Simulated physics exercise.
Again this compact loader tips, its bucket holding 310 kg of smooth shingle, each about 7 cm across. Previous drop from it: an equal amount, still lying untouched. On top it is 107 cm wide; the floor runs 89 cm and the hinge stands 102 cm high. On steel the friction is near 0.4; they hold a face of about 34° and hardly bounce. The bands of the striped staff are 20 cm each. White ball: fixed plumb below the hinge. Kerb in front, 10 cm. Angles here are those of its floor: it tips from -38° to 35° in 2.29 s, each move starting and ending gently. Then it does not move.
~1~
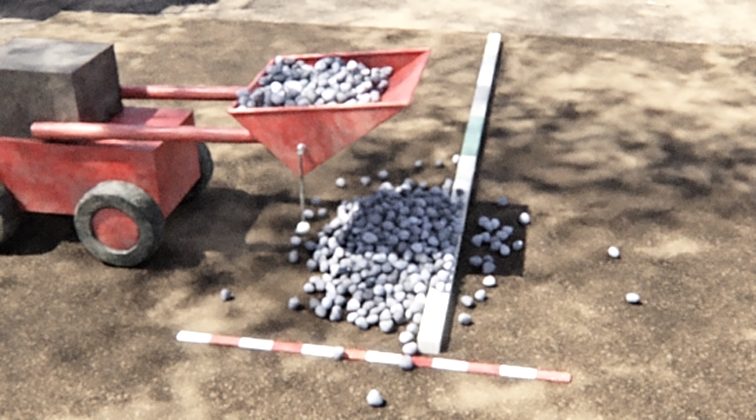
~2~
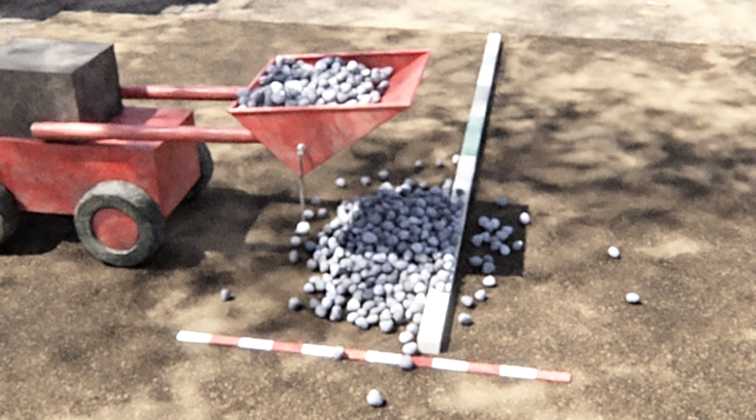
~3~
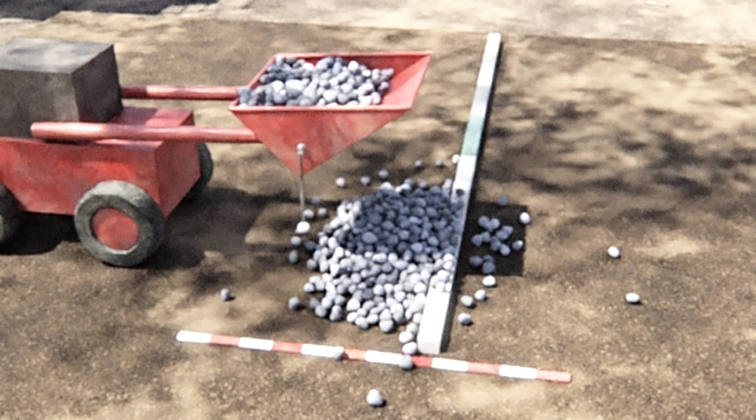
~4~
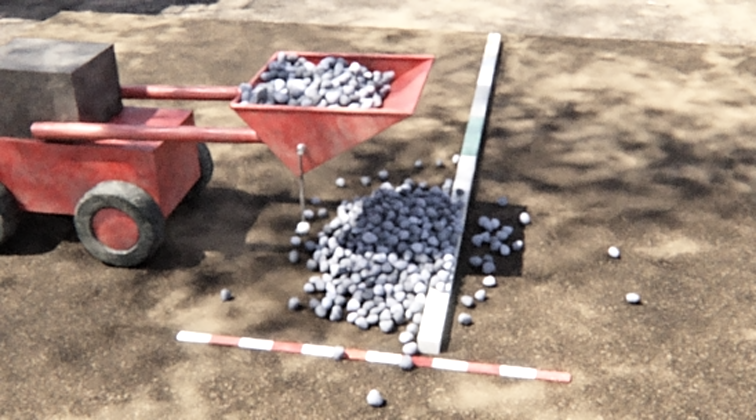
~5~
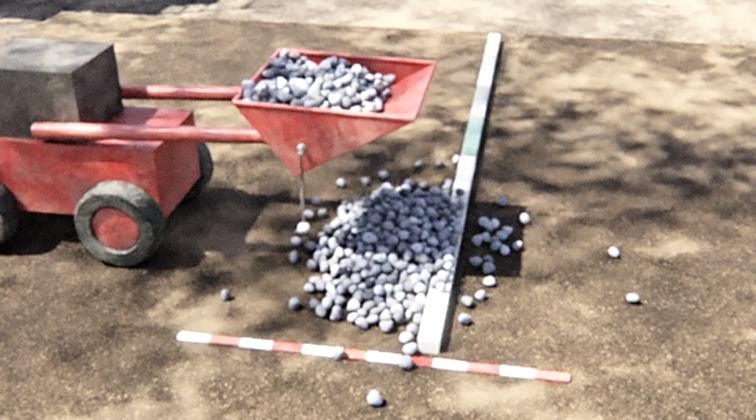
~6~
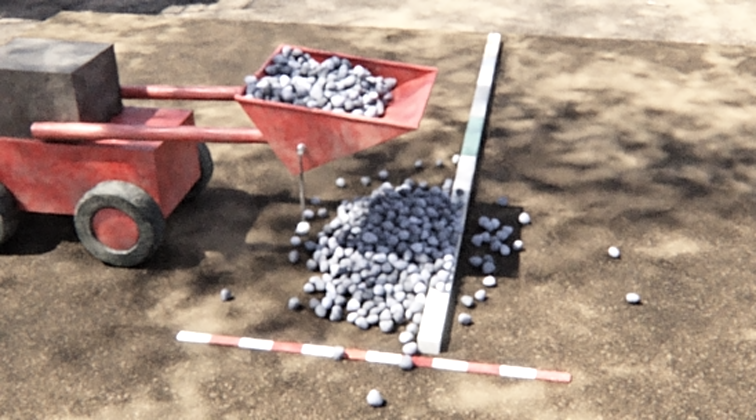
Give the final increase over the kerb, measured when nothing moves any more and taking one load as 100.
Close to 65 parts in a hundred.
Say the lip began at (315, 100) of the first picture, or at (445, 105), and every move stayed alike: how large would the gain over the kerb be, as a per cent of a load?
Case one about 0 %, case two about 95 %.
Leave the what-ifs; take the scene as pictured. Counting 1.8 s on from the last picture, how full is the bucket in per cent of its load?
Close to 20 per cent of the load.
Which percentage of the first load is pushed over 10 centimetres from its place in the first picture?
About 5 %.
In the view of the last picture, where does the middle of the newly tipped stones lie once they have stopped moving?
Middle: Approx. (473, 243) px.
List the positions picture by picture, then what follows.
Lip at (409, 104), floor tilted -38°, highest stones at (340, 75). The earlier load is highest near (410, 225), 22 cm above ground level, 96 % on this side of the kerb, 4 % over the kerb, in the first frame.
The bucket is at -37°, its lip at (409, 105); the top of the load is at (336, 75), in the second frame.
The bucket is at -36°, its lip at (411, 108); the top of the load is at (329, 72), in the third frame.
The bucket is at -33°, its lip at (413, 113); the top of the load is at (312, 68), in the fourth frame.
Lip at (415, 120), floor tilted -30°, highest stones at (301, 66), in the fifth frame.
The bucket is at -26°, its lip at (417, 128); the top of the load is at (285, 63), in the sixth frame.
Then, 1.1 s after the last picture the floor is at 24°; in per cent of one load, 95 in the bucket, 101 on this side of the kerb, 4 over the kerb; the foremost stones are at (536, 241).
Then, 1.8 s after the last picture the floor is at 35°; in per cent of one load, 20 in the bucket, 150 on this side of the kerb, 30 over the kerb; the foremost stones are at (566, 265).
Then, 2.1 s after the last picture the floor is at 35°; in per cent of one load, 0 in the bucket, 143 on this side of the kerb, 57 over the kerb; the foremost stones are at (605, 263).
Then, 4.7 s after the last picture the floor is at 35°; in per cent of one load, 0 in the bucket, 131 on this side of the kerb, 69 over the kerb; the foremost stones are at (641, 254). Net gain over the kerb, 65.
